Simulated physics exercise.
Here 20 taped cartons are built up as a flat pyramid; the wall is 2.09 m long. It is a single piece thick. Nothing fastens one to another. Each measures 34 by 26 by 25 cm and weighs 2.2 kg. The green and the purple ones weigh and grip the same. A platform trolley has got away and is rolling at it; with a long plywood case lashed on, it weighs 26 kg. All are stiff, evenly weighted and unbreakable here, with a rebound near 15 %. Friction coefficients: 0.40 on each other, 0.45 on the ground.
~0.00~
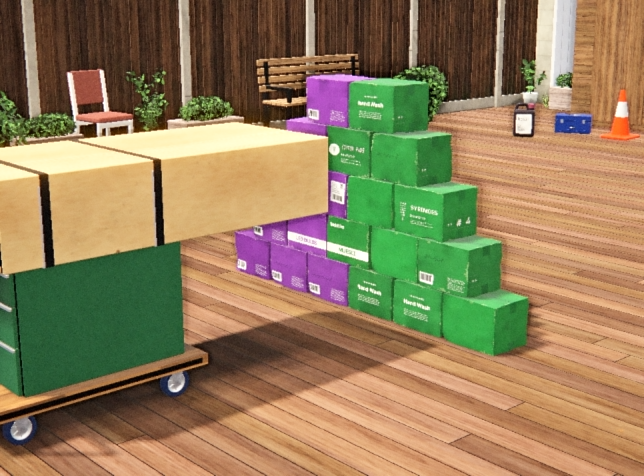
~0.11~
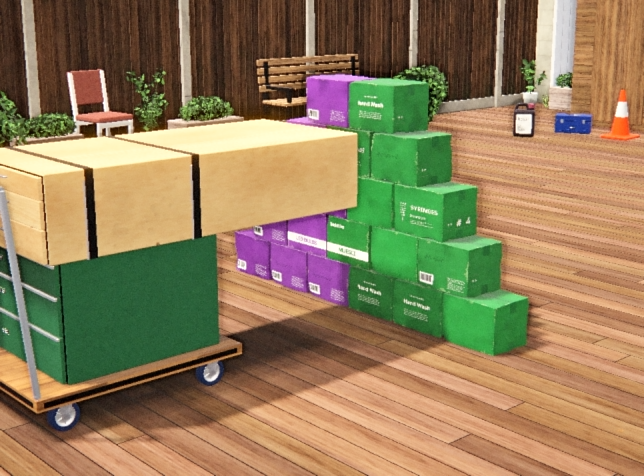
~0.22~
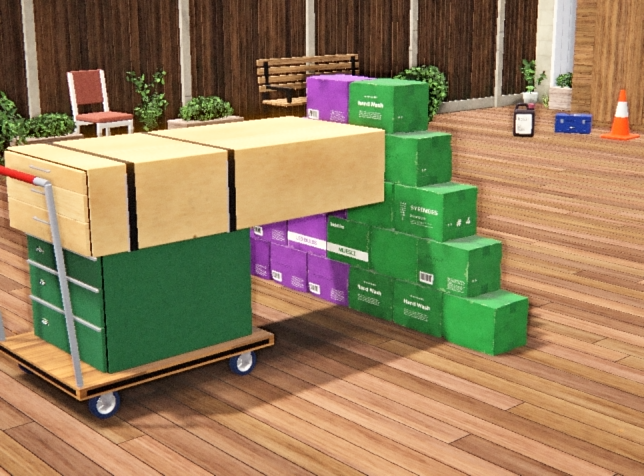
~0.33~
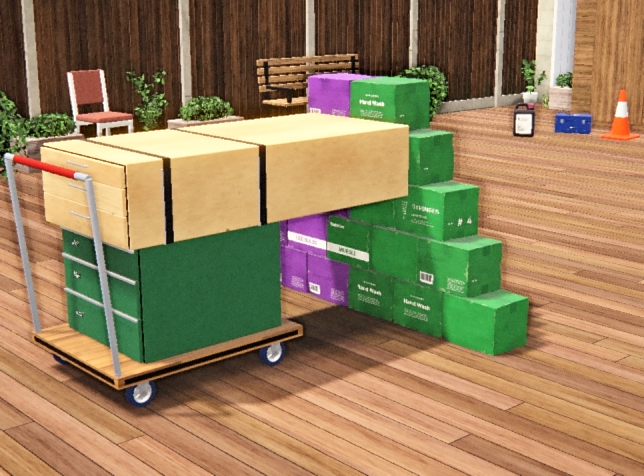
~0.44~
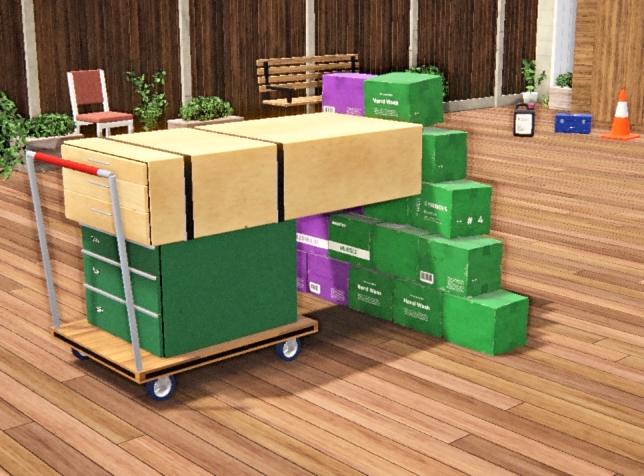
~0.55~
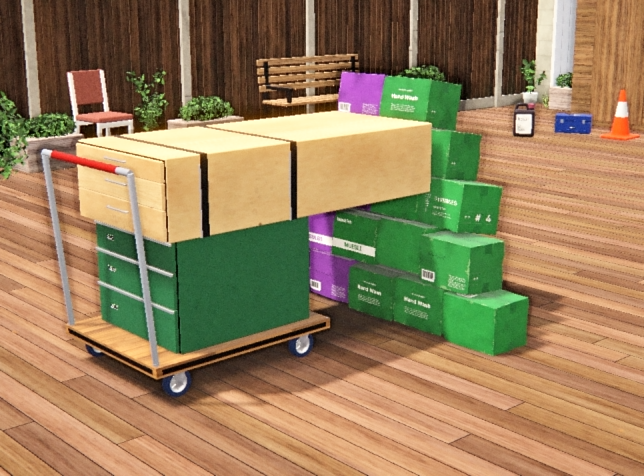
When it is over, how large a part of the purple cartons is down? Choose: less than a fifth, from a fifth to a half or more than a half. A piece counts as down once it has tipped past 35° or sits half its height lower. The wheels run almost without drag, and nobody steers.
It comes to from a fifth to a half.
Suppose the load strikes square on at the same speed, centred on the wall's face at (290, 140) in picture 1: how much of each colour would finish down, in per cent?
In that case green 20, purple 60 per cent.
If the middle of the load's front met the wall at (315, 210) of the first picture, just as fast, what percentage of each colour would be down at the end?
Then green 50, purple 70 per cent.
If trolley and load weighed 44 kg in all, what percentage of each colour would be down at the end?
In that case green 50, purple 30 per cent.
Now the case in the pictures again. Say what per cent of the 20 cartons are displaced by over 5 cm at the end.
Shifted: 50 per cent.
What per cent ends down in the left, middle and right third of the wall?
Left 20, middle 60, right 40 per cent.
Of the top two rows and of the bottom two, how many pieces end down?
Top 5, bottom 1.
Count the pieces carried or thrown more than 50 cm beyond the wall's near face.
Roughly 8 of them.
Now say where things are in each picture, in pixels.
In the first frame (pixels give the middle of a visible side), load (319, 162) 53 cm short of the wall; top purple carton (326, 102); top green carton (370, 108); none has stirred.
In the second frame, load (349, 157) 34 cm short of the wall; top purple carton (326, 102).
In the third frame, load (376, 153) 16 cm short of the wall; top purple carton (326, 102).
In the fourth frame, load (401, 148) 18 mm into the wall's line; top purple carton (328, 101).
In the fifth frame, load (414, 147) 12 cm into the wall's line; top purple carton (342, 99) 13 cm from its place; top green carton (386, 105) 5° from how it stood; movement in 8 of them.
In the sixth frame, load (424, 145) 19 cm into the wall's line; top purple carton (359, 96) 10° from how it stood; top green carton (404, 100) 10° from how it stood; movement in 13 of them.
After 0.62 s, load 23 cm past the wall's line, still rolling; none of the 9 purple cartons down (0 of 20 in all colours); top purple carton 17° from how it stood; top green carton 17° from how it stood.
After 0.80 s, load 34 cm past the wall's line, still rolling; 3 of the 9 purple cartons down (8 of 20 in all colours); top purple carton 43° from how it stood, 16 cm lower; top green carton 43° from how it stood, 15 cm lower.
After 0.96 s, load 43 cm past the wall's line, still rolling; 3 of the 9 purple cartons down (8 of 20 in all colours); top purple carton 73° from how it stood, 50 cm lower; top green carton 73° from how it stood, 48 cm lower.
After 1.10 s, load 50 cm past the wall's line, still rolling; 3 of the 9 purple cartons down (8 of 20 in all colours); top purple carton on its side; top green carton on its side.
In the end (2.0 s), load 75 cm past the wall's line, stopped; 3 of the 9 purple cartons down (9 of 20 in all colours); top purple carton on its side; top green carton on its side. That is 33 per cent. From the last view, middles, top purple carton near (469, 240), top green carton near (526, 247).
